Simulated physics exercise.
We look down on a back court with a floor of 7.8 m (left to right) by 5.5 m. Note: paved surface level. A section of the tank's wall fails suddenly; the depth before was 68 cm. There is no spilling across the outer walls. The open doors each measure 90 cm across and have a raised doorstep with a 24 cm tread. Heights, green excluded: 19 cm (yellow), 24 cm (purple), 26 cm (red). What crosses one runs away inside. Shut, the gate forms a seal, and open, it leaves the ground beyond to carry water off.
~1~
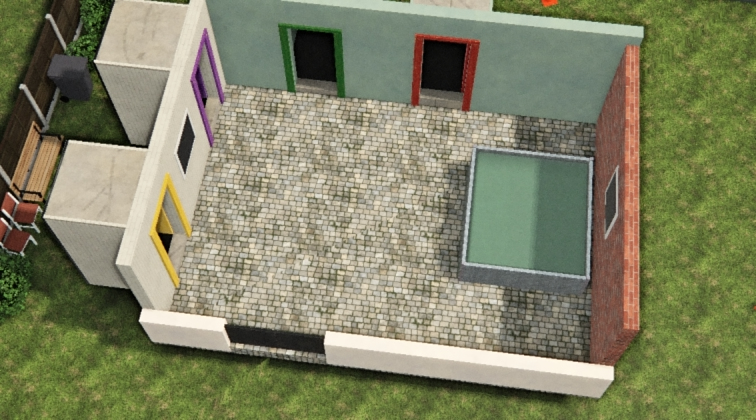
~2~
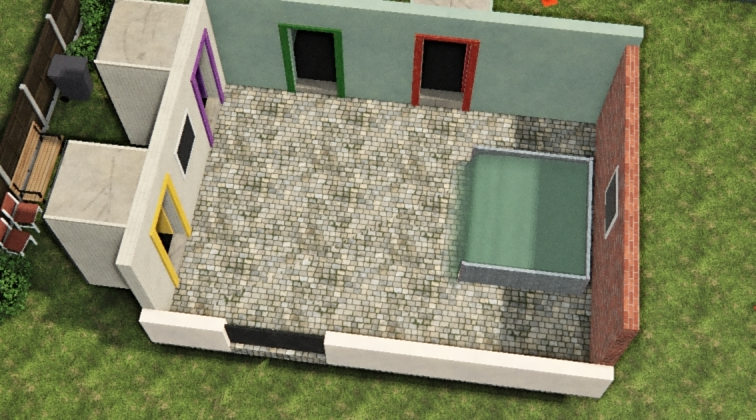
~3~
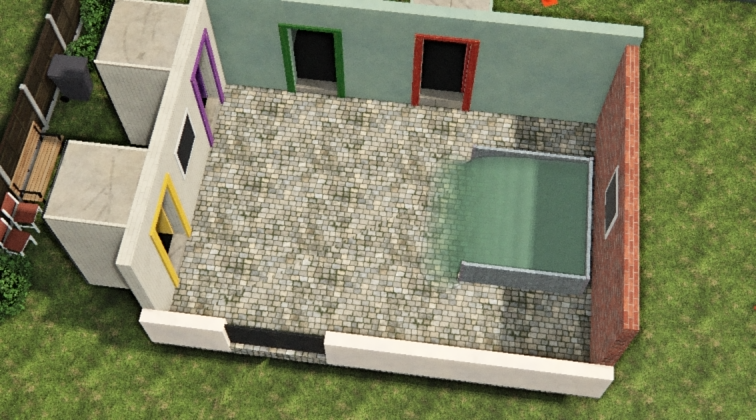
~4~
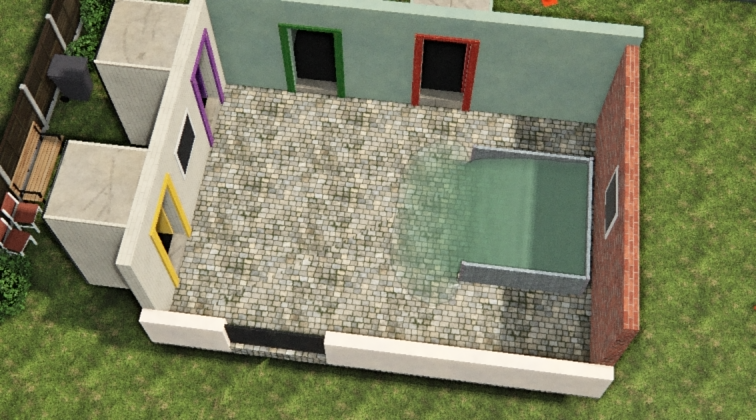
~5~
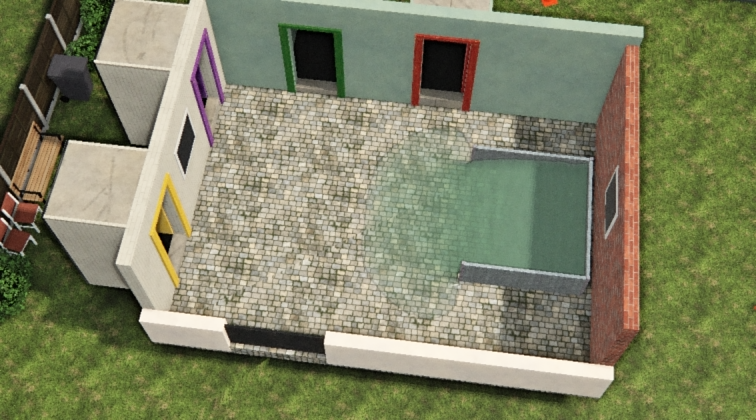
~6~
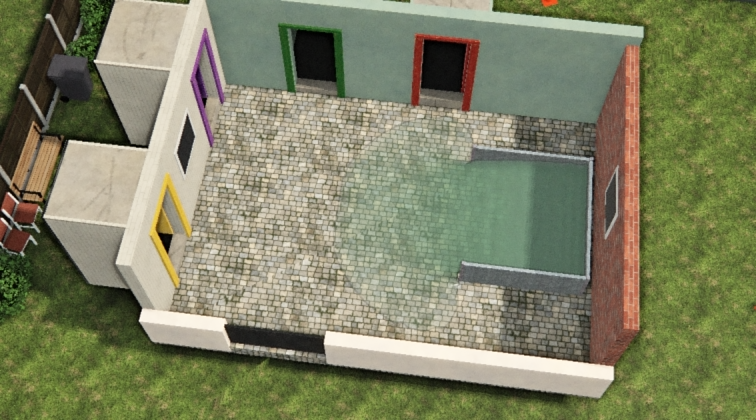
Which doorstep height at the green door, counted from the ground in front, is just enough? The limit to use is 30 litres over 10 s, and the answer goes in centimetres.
A height of roughly 11.5 cm is just enough.
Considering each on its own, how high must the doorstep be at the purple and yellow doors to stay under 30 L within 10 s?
You'd want some 25 cm at purple and some 21 cm at yellow.
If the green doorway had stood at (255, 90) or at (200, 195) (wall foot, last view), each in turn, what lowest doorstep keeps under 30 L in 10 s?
Roughly 25 cm, then roughly 23 cm.
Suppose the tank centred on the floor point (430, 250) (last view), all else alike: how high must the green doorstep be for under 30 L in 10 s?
About 12.0 centimetres.
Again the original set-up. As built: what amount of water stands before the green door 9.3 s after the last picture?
You'd measure close to 7.5 cm there.
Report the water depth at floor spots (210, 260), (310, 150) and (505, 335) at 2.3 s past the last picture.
First 12, then 6, then 0 cm.
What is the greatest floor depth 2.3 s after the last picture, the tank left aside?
Close to 43 centimetres.
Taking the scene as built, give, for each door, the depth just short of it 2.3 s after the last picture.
Depth (cm): Yellow 26 / purple 32 / red 4 / green 13.
Then, 0.7 s after the last picture water covers 55 % of the floor, deepest (29 cm) near (458, 254); it has not reached the green door.
Then, 2.3 s after the last picture water covers 75 % of the floor, deepest (43 cm) near (173, 299); 13 cm at the green door, 0 litres in over its 15 cm doorstep.
Then, 9.3 s after the last picture water covers 100 % of the floor, deepest (22 cm) near (591, 228); 7 cm at the green door, 10 litres in over its 15 cm doorstep.
At the green door as built, the water peaked near 20 cm, 3.9 s after the last picture.
With a doorstep of 10 cm, 51 litres would have come in within the 10 s; with 13.5 cm, 17 litres. So under 30 litres takes about 11.5 cm.
